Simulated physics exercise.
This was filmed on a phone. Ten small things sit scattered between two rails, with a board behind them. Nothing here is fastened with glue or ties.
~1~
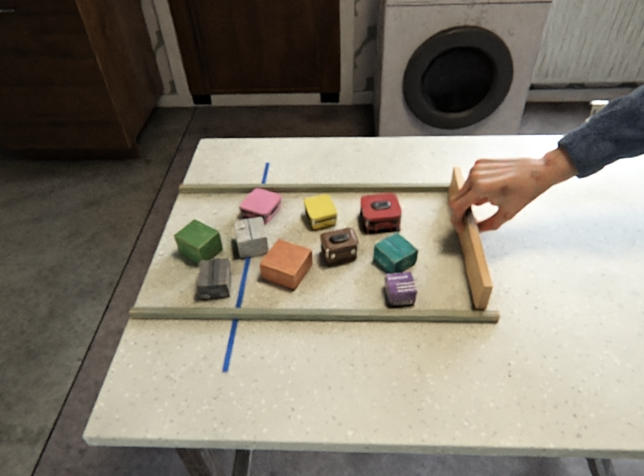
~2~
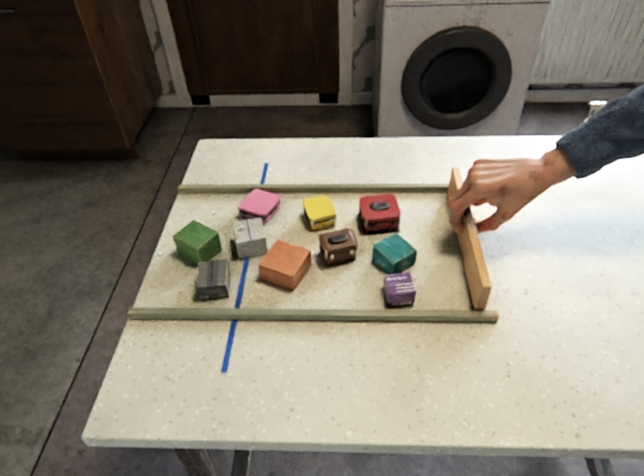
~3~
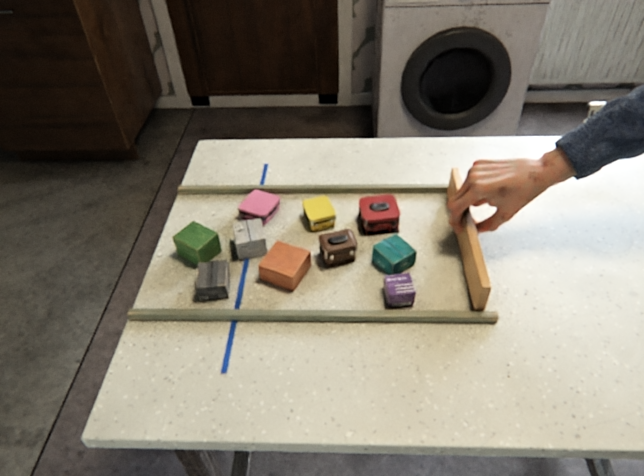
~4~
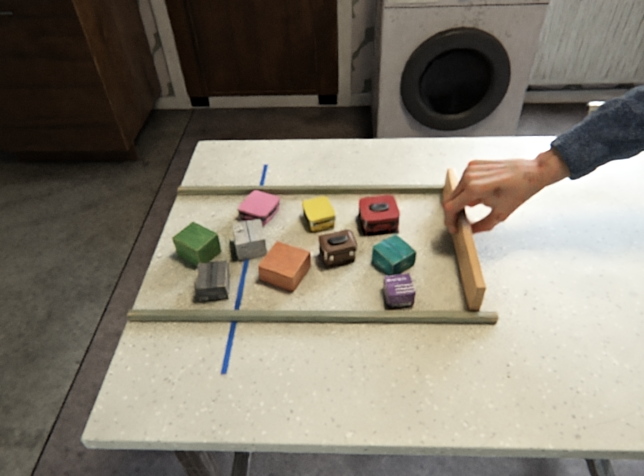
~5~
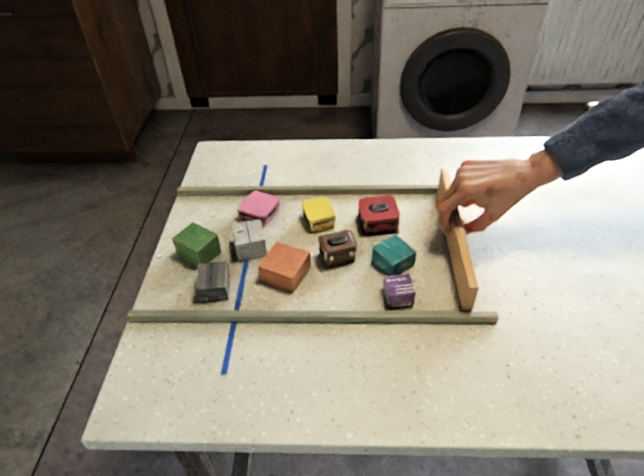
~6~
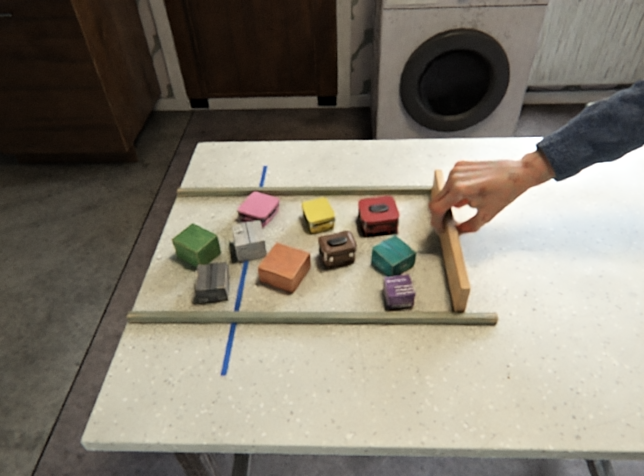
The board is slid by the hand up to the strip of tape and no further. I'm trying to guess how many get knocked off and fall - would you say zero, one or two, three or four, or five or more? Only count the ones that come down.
I would say one or two.
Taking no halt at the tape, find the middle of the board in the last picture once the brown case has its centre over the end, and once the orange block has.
The middle is at (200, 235) when it's the brown case, and at (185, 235) when it's the orange block.
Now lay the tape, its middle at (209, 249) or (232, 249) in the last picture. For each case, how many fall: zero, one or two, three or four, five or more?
The first spot gives either three or four and the second gives 1 or 2.
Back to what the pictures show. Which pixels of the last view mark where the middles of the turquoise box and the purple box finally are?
The turquoise box ends at (232, 247) and the purple box at (223, 300).
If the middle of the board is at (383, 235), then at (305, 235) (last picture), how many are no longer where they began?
By then 4, and 10.
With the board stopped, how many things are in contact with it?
Tally at the end: 3.
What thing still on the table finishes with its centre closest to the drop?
I reckon it's the pink case.
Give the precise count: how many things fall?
Counted up, you get 1.
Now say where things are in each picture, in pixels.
The first picture shows green block (199, 242); grey box (215, 279); white box (252, 238); board (468, 232); tape (251, 245).
The second picture shows grey box (214, 279); brown case (338, 248).
The third picture shows white box (250, 239); purple box (399, 290).
The fourth picture shows green block (197, 245); pink case (260, 209).
The fifth picture shows grey box (213, 281); turquoise box (394, 256).
The sixth picture shows green block (197, 246); grey box (213, 282); white box (250, 241); board (448, 235); tape (249, 249).
Early on, none off yet; green block at rest near (197, 246); grey box at rest near (213, 282); white box at rest near (250, 241).
A while later, none off yet; green block travelled about its own width near (165, 248); grey box travelled a little near (199, 292); white box travelled about its own width near (202, 237).
Finally, the number that fall off is one or two; lost, green block.
